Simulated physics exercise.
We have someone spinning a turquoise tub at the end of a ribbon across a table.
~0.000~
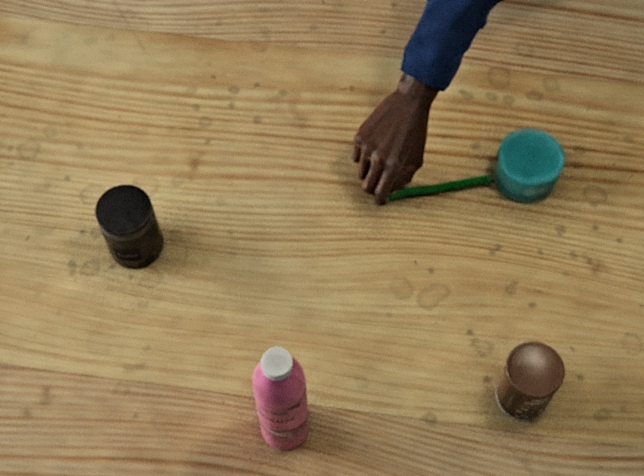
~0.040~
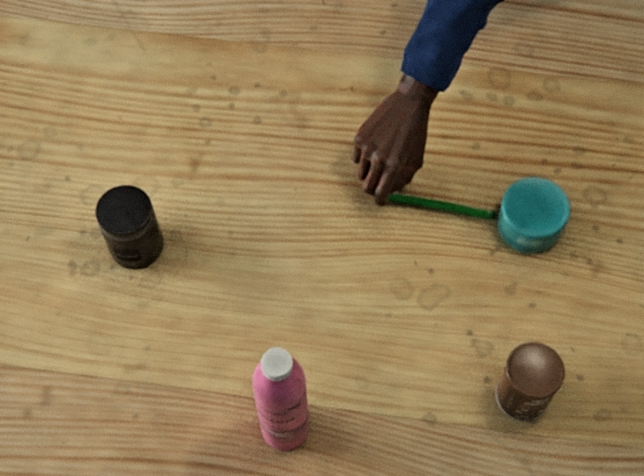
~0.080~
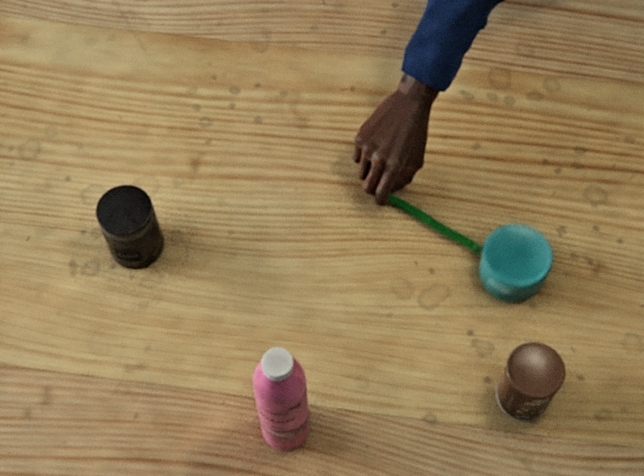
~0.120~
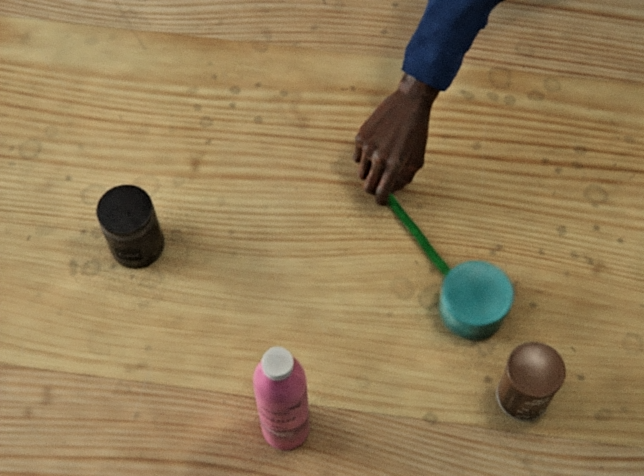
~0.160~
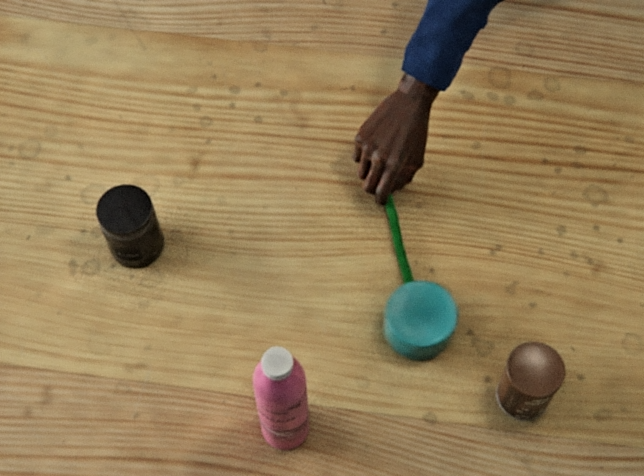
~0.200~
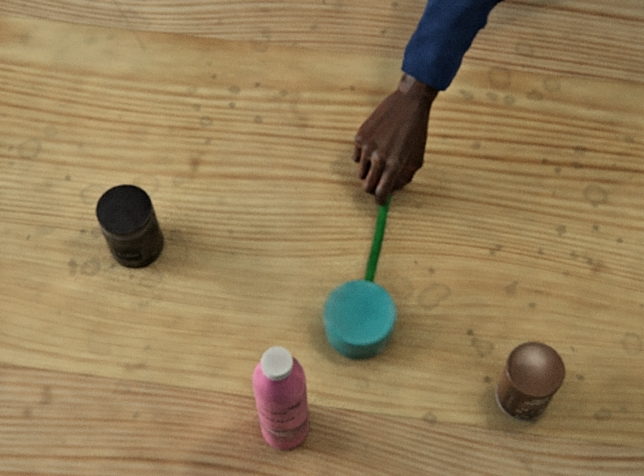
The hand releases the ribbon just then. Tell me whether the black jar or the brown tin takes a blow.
One by one: The black jar will receive an impact; the brown tin will receive no impact.
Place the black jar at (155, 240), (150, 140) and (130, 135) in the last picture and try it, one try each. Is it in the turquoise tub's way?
In the first attempt it gets knocked, in the second it is avoided, and in the third it is avoided.
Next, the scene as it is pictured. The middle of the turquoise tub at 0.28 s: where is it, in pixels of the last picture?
At that time it sits close to pixel (251, 284).
By 0.28 s, tub near (250, 284).
By 0.40 s, tub near (172, 259); black jar pushed aside.
When it is over, tub near (167, 258); black jar pushed aside. The black jar gets hit and the brown tin escapes it.
